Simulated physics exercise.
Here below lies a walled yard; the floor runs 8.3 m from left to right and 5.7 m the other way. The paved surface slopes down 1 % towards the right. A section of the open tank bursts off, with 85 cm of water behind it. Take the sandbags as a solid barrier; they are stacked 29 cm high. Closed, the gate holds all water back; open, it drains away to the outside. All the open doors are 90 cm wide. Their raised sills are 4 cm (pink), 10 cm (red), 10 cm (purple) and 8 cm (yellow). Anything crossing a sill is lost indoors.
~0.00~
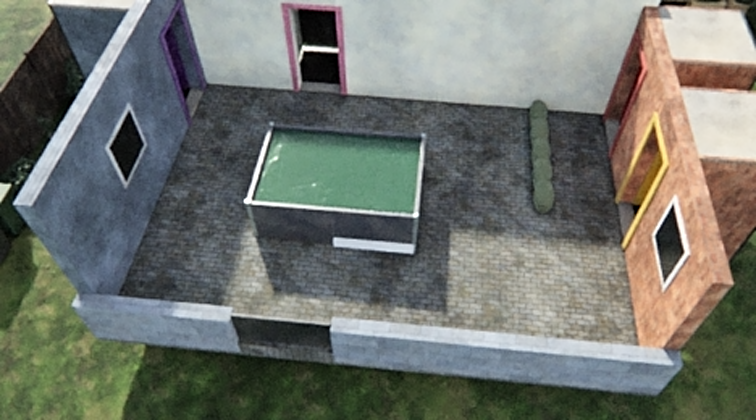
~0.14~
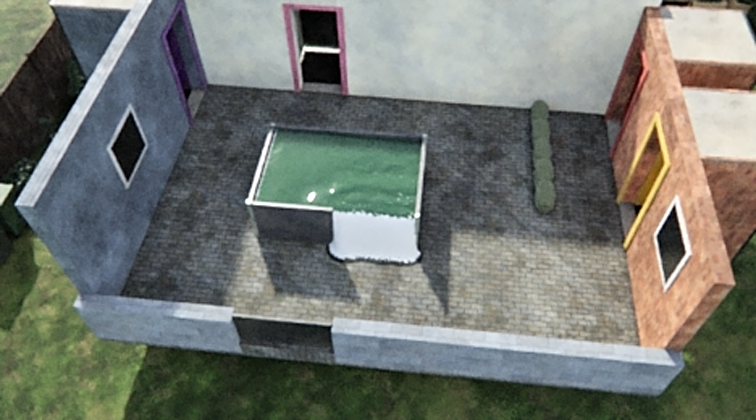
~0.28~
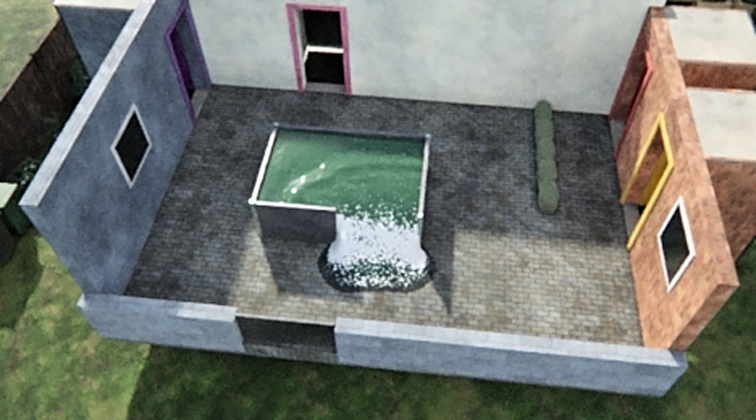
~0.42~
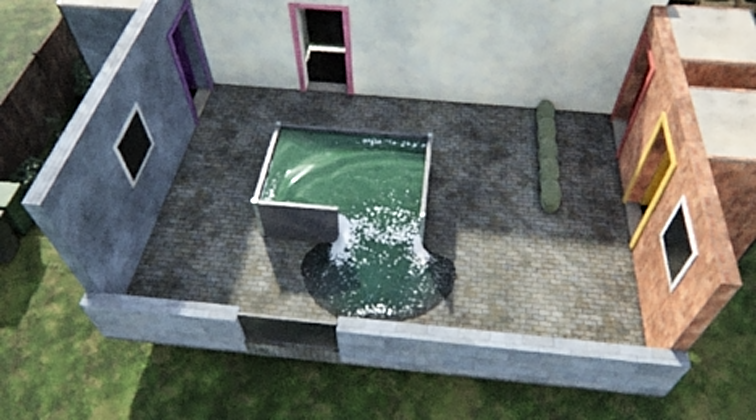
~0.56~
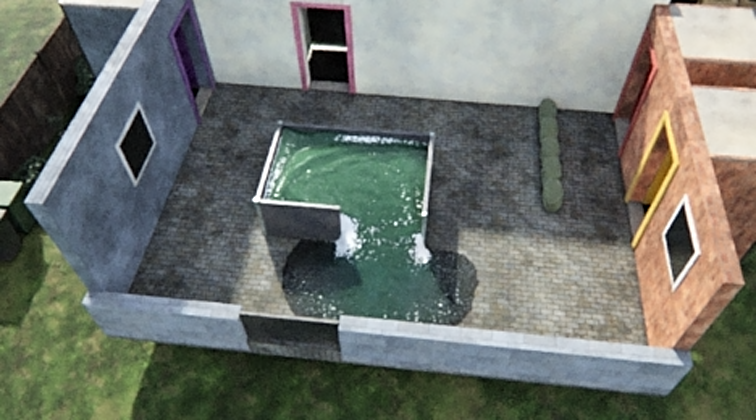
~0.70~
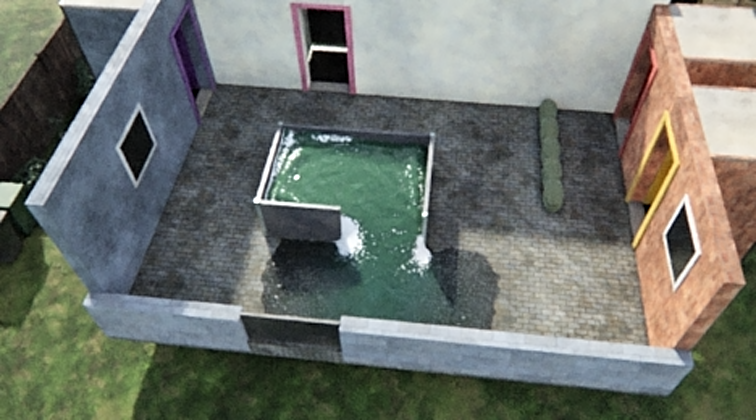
A raised tank of green water stands in a grey-paved yard, seen from high above over a low front wall with a dark gate. A blue-grey wall with a purple-edged door is at left, a pink-edged opening behind, a row of green sandbags and an orange wall with red and yellow doorways at right. White, foaming water bursts through the tank's front right side and spreads dark green across the paving towards the front wall, while the view shifts very slightly.
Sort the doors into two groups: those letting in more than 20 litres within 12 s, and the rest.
The pink door goes in the first group; the red door goes in the first group; the purple door goes with the rest; the yellow door goes in the first group.
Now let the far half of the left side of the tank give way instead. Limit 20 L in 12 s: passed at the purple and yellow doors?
Here's how it goes: Purple exceeds it, yellow falls short.
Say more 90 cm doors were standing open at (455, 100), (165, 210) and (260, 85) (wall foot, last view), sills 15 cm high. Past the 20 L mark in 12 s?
First doorway falls short, second falls short, third falls short.
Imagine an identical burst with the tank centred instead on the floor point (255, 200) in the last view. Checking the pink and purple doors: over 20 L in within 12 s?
Pink gets no more than that, purple gets no more than that.
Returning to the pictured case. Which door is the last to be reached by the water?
The pink door.
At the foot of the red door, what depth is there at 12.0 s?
The depth comes to around 14.5 centimetres.
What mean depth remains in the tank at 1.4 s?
The average depth is around 55 cm.
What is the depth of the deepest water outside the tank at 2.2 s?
50 cm or so.
After 1.4 s water covers 20 % of the floor and is deepest (57 cm) near (377, 342); pink door not reached, red door not reached, purple door not reached, yellow door not reached.
After 2.2 s water covers 35 % of the floor and is deepest (50 cm) near (638, 369); pink door not reached, red door not reached, purple door not reached, yellow door not reached.
After 3.5 s water covers 55 % of the floor and is deepest (36 cm) near (626, 368); pink door not reached, red door 4 cm at the sill, 0 L in, purple door not reached, yellow door 14 cm at the sill, 4 L in.
After 7.0 s water covers 85 % of the floor and is deepest (28 cm) near (603, 186); pink door 9 cm at the sill, 18 L in, red door 26 cm at the sill, 215 L in, purple door 9 cm at the sill, 3 L in, yellow door 10 cm at the sill, 36 L in.
After 12.0 s water covers 95 % of the floor and is deepest (16 cm) near (638, 369); pink door 6 cm at the sill, 54 L in, red door 14 cm at the sill, 408 L in, purple door 6 cm at the sill, 5 L in, yellow door 13 cm at the sill, 183 L in.
